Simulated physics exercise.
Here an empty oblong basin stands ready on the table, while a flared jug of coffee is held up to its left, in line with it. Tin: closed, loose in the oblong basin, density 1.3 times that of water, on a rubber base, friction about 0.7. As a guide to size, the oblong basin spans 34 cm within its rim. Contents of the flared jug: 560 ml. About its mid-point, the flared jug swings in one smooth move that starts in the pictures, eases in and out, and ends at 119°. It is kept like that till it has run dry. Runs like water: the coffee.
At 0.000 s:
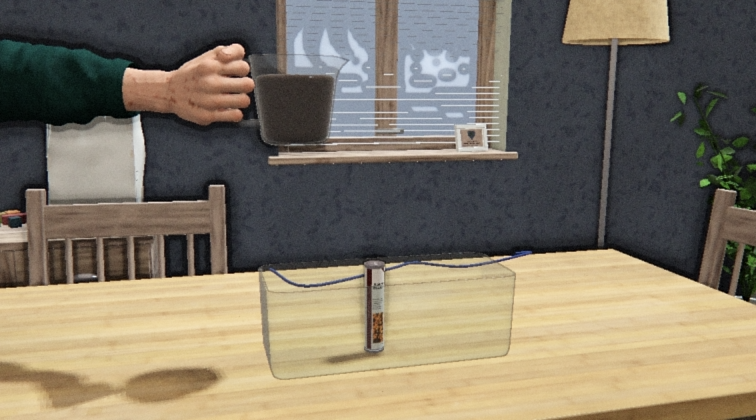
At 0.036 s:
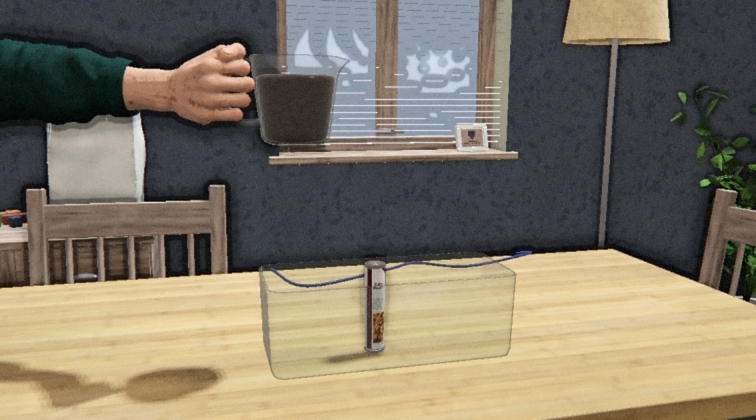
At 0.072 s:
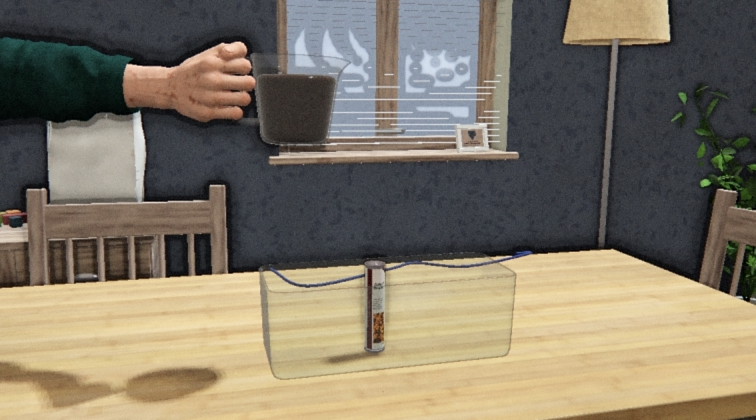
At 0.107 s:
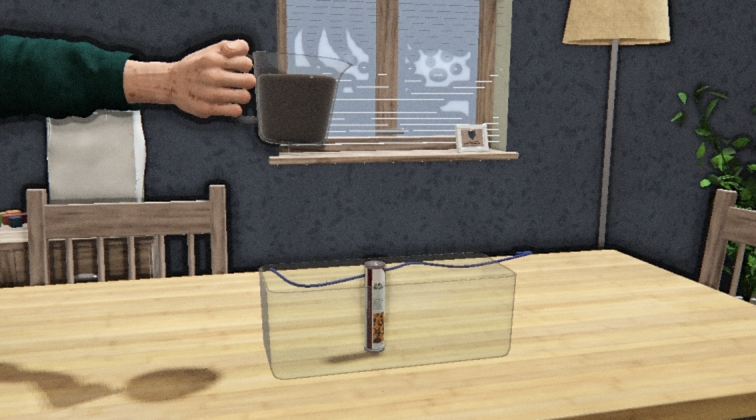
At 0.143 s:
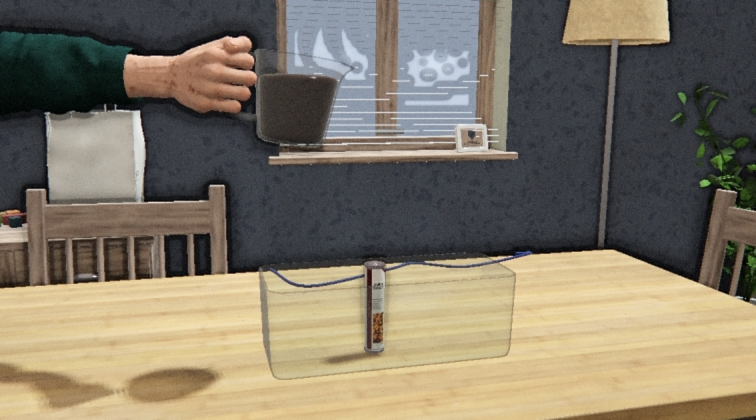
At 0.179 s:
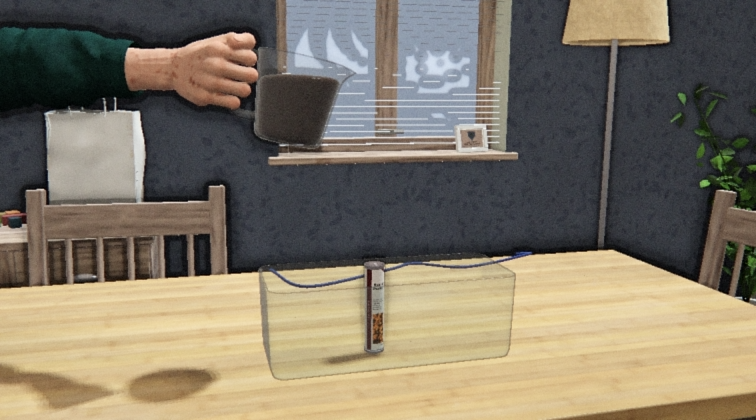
The clip opens with a hand in a dark green sleeve holding a clear jug of dark liquid above and left of an empty transparent basin, where a slim tin stands. The jug gradually tilts to the right, its spout dipping slightly, while the basin and tin stay still on the wooden table.
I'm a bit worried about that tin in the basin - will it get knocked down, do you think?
No, it does not capsize.
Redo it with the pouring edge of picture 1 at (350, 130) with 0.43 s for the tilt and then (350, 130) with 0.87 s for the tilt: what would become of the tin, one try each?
The tin overturns the first time and overturns the second time.
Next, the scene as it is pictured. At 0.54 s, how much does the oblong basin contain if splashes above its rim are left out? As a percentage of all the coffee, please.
Roughly 1 per cent.
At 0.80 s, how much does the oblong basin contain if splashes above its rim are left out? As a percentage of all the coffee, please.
62 per cent, give or take a little.
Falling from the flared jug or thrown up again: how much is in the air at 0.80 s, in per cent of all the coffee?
Airborne fraction: Approx. 32 %.
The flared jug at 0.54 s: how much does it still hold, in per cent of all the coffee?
68 %.
Then, 0.54 s in, the tilt is 81° and 68 per cent is still to pour; the tin stands where it began.
Then, 0.80 s in, the tilt is 117° and 7 per cent is still to pour; the tin stands where it began.
Then, 1.07 s in, the tilt is 119° and 0 per cent is still to pour; the tin stands where it began.
Then, 1.37 s in, the tilt is 119° and 0 per cent is still to pour; the tin stands where it began.
Finally, the tin stands where it began.
